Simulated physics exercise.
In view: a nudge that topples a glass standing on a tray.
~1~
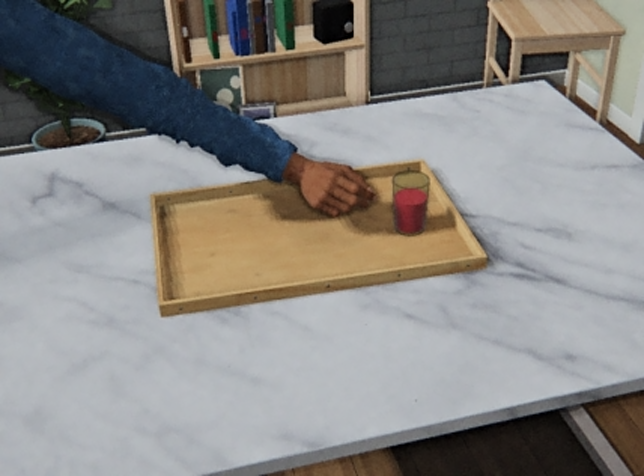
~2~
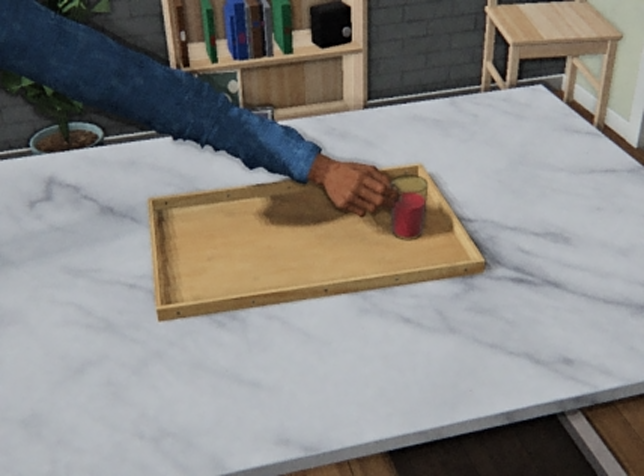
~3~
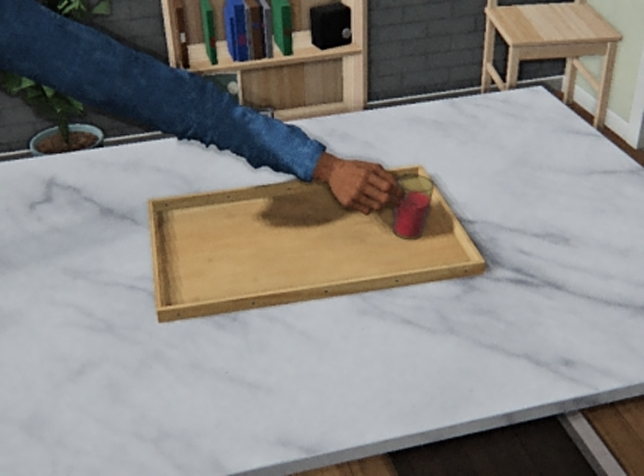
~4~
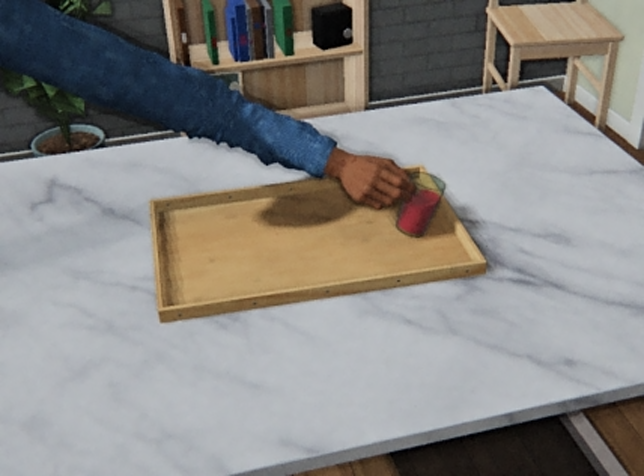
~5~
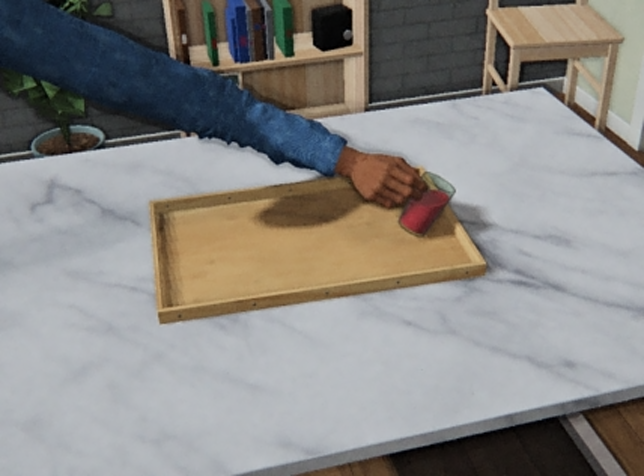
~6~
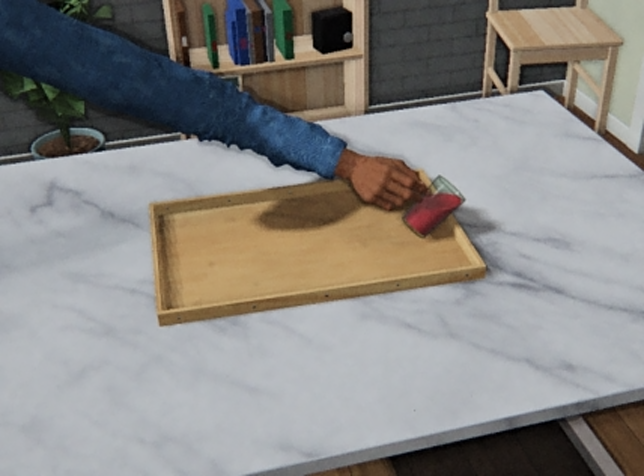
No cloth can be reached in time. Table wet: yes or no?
Yes.
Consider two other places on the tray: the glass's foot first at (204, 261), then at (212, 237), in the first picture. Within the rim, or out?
At the first place it is held by the rim, at the second it is held by the rim.
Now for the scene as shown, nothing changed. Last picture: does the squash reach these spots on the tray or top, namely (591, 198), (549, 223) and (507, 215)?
Going through them: Spilled on for the first, spilled on for the next, spilled on for the last.
Shortly, the glass lies across the rim; the puddle covers about as much as a plate; it has landed past the rim.
Then, the puddle covers about as much as a tray; it has landed past the rim.
At the finish, the puddle covers about as much as a tray; it has landed past the rim.
